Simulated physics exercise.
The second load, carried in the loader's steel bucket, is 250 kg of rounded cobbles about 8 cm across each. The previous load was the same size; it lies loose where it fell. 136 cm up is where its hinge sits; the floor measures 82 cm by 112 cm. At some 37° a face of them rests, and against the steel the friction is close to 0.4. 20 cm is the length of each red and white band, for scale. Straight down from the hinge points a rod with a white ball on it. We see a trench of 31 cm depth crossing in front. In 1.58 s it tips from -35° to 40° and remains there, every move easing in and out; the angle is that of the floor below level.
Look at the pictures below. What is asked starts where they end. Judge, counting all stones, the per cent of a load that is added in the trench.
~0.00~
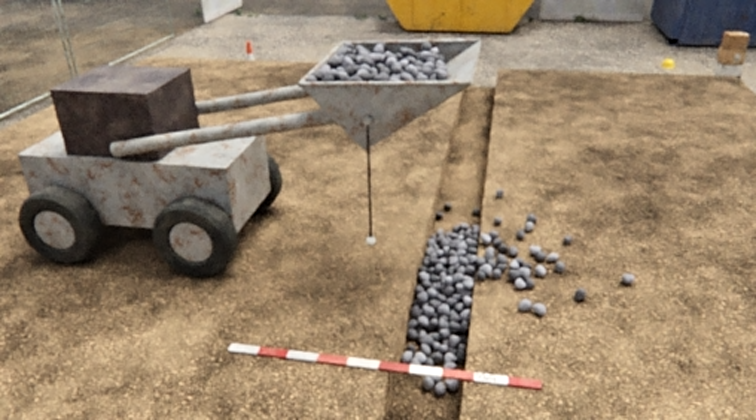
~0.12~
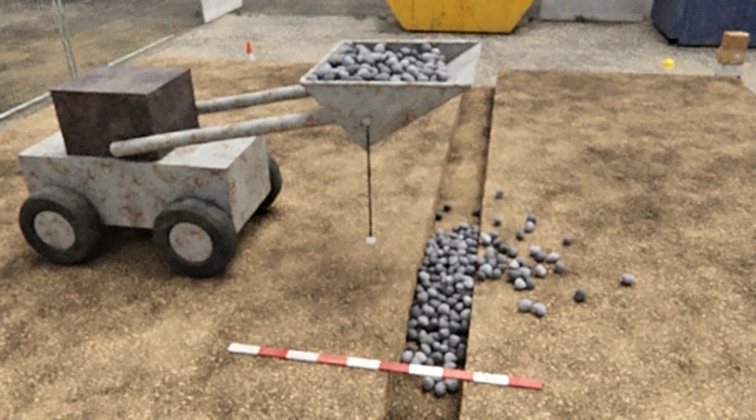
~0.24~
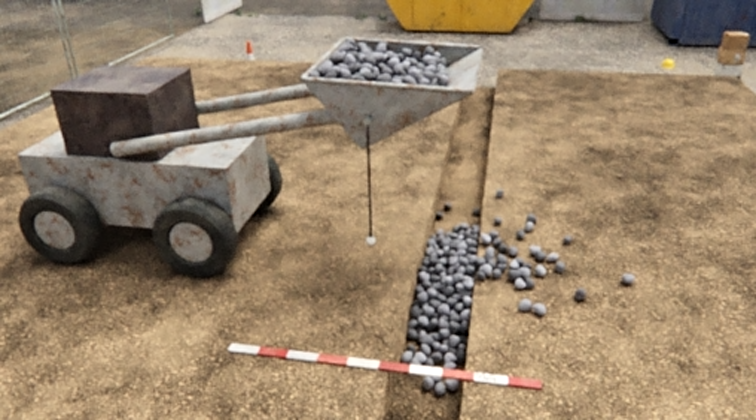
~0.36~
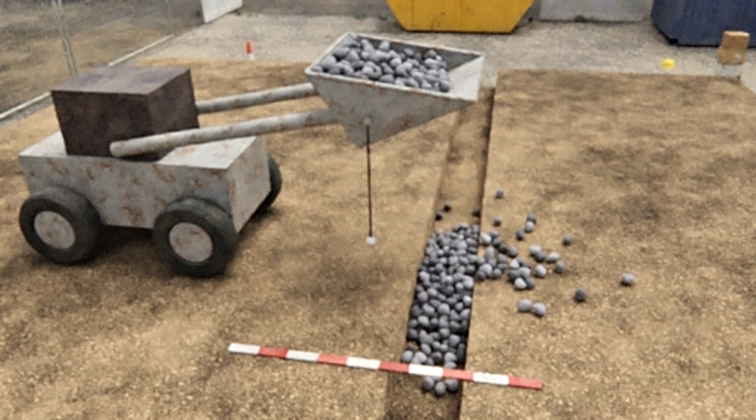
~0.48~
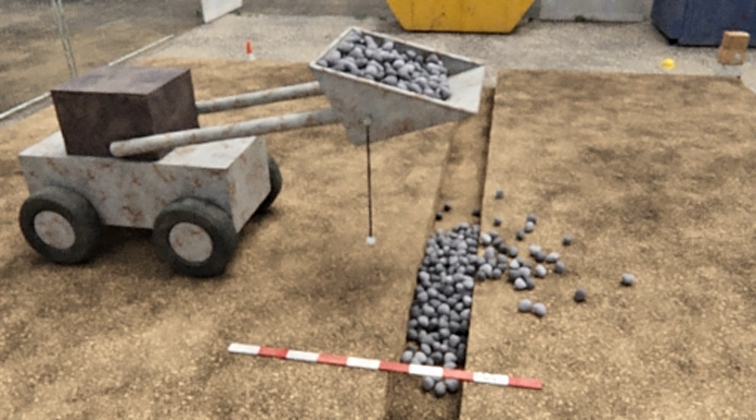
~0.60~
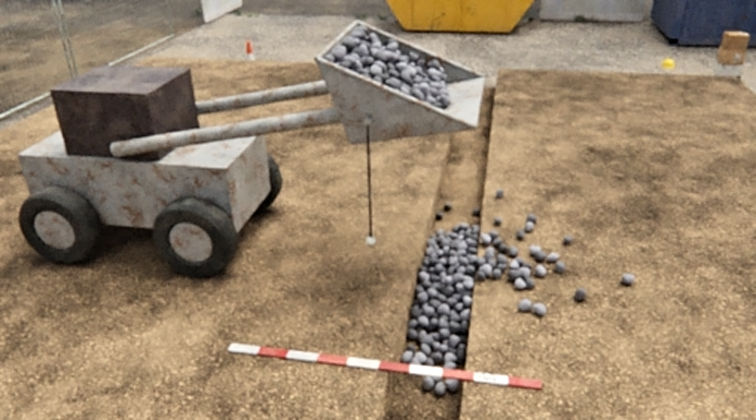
Close to 23 parts in a hundred.
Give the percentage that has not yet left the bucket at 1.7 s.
Some 30 percent, roughly.
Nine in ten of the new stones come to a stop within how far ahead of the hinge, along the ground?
That's roughly 150 cm.
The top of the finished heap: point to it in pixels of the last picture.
Around (521, 249).
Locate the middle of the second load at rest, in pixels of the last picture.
They settle centred around (514, 261).
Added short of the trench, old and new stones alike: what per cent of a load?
0 %.
After 1.2 s the floor is at 28°; in per cent of one load, 100 in the bucket, 89 in the trench, 11 past the trench; the foremost stones are at (593, 274).
After 1.7 s the floor is at 40°; in per cent of one load, 30 in the bucket, 125 in the trench, 46 past the trench; the foremost stones are at (594, 274).
After 2.0 s the floor is at 40°; in per cent of one load, 0 in the bucket, 118 in the trench, 82 past the trench; the foremost stones are at (630, 288).
After 4.6 s the floor is at 40°; in per cent of one load, 0 in the bucket, 112 in the trench, 88 past the trench; the foremost stones are at (730, 299). Net gain in the trench, 23.
